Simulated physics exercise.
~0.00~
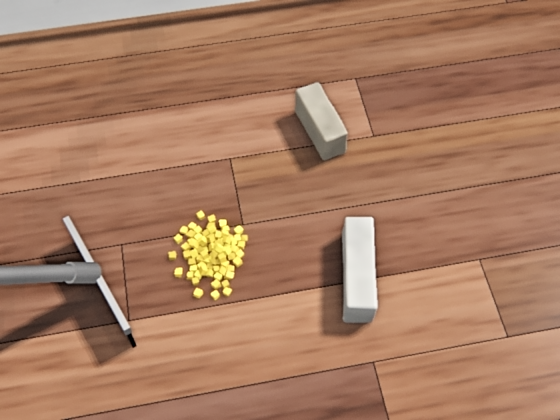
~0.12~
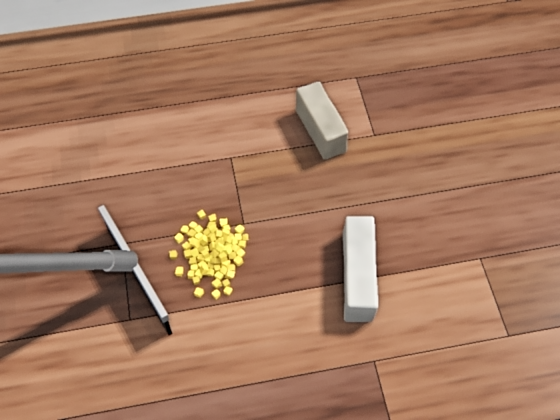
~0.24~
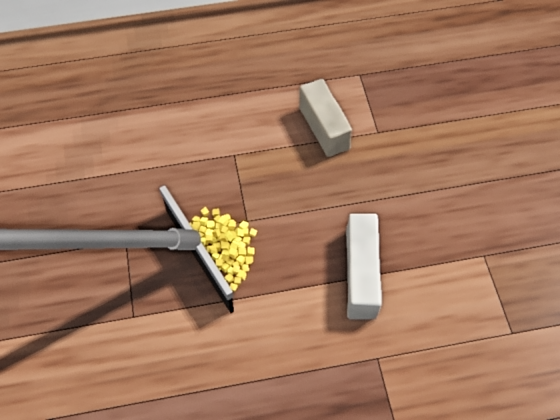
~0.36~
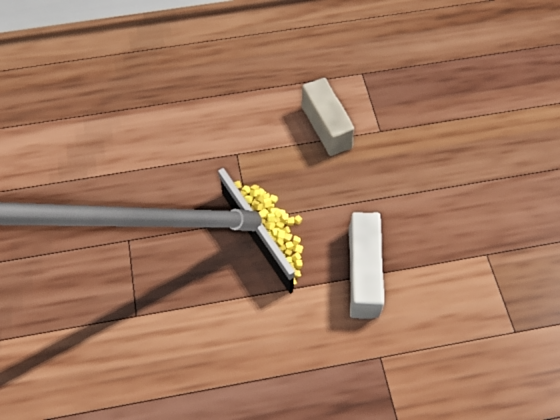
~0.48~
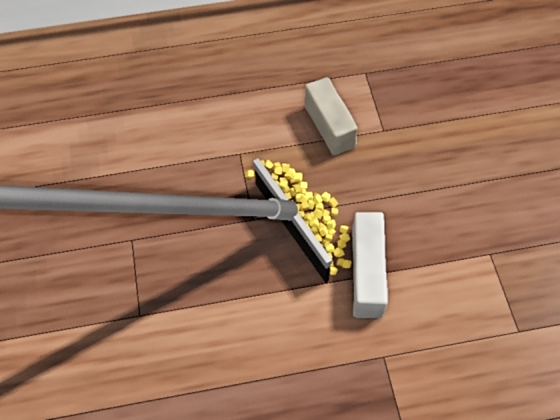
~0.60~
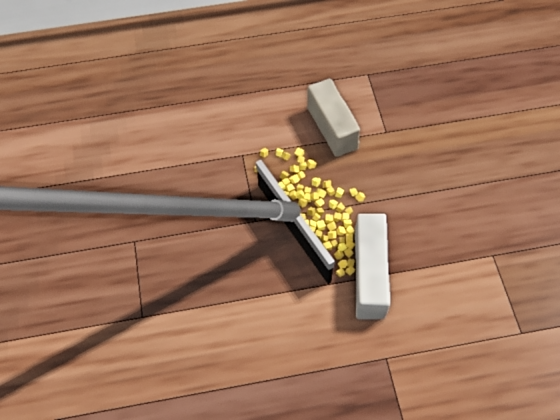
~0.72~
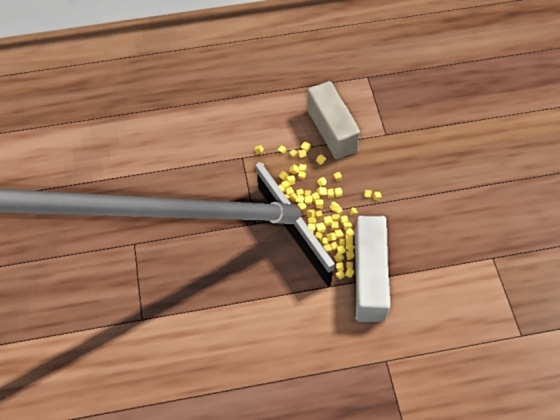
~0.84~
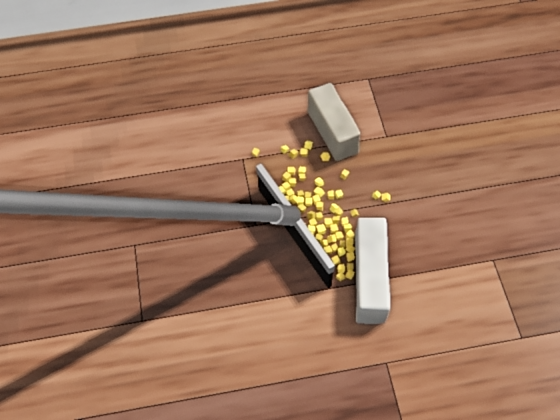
On a wooden floor, a squeegee on a grey handle slid right into a pile of small yellow cubes and pushed them toward two pale blocks, then stopped, leaving the cubes spread loosely along its blade, nearly all still short of the gap.
